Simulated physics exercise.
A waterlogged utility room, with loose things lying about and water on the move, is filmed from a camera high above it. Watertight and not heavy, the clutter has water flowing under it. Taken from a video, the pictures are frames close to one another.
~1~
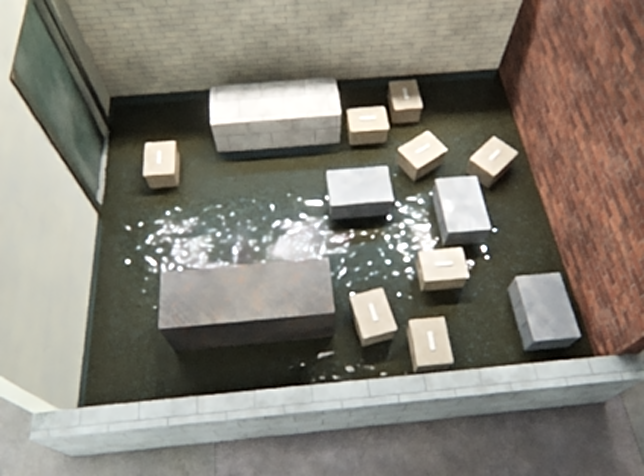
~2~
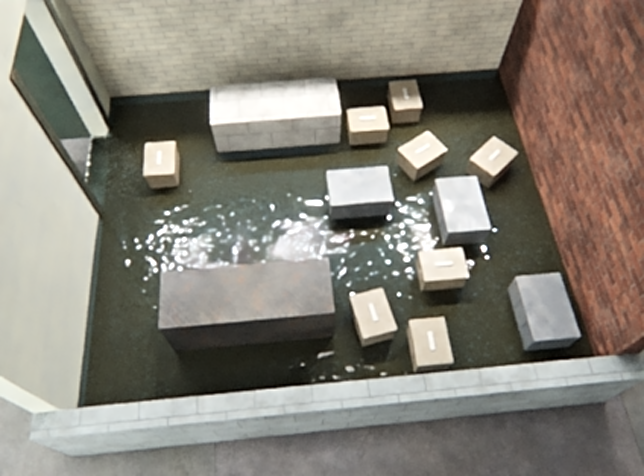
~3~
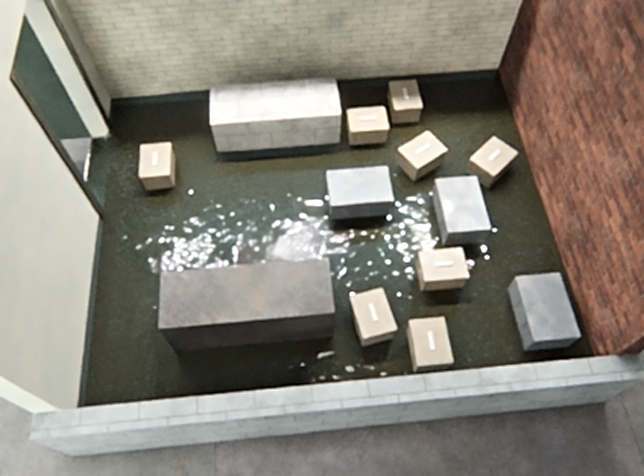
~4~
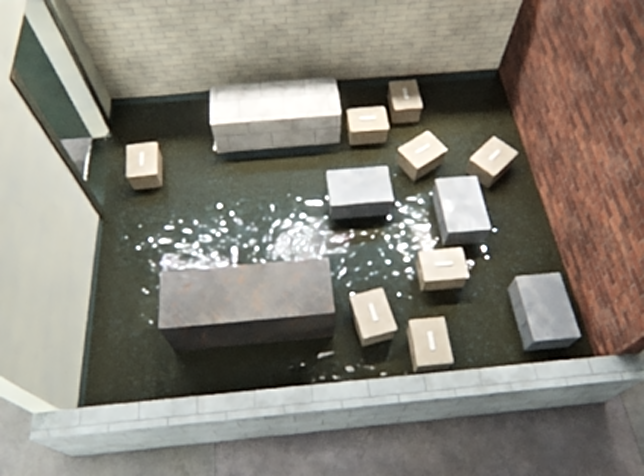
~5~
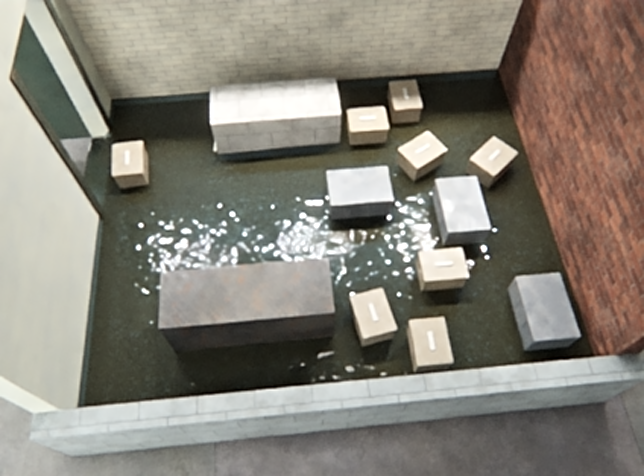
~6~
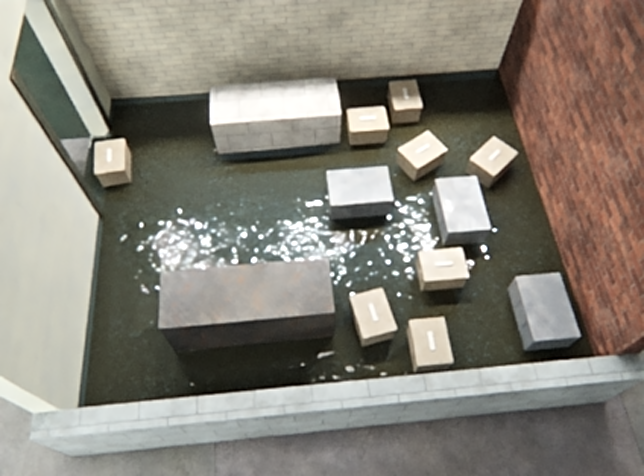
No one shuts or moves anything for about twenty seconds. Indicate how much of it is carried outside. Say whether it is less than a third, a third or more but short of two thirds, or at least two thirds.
It is less than a third.
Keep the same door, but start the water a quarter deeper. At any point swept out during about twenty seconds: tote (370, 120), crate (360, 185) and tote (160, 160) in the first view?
In sequence they are not removed, removed and removed.
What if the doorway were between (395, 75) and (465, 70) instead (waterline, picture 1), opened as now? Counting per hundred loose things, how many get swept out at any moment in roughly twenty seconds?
Result: Roughly 50 per cent.
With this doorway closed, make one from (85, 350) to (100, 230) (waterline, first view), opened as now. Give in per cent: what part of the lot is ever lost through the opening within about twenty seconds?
By my count, 30 percent.
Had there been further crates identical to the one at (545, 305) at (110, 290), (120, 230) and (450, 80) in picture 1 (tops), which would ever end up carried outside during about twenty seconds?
Result, in sequence: Ends up outside; ends up outside; never gets out.
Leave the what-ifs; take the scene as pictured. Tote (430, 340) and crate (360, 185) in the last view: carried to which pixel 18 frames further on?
They'd be somewhere near (390, 339) and (240, 181).
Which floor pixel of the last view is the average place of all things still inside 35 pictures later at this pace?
Close to pixel (356, 219).
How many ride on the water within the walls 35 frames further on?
The total is 9.
A moment on, 1 of 11 are out; 10 afloat.
Next, 1 of 11 are out; 10 afloat.
Later, 2 of 11 are out; 9 afloat.
In the end, 2 of 11 are out; 9 afloat.
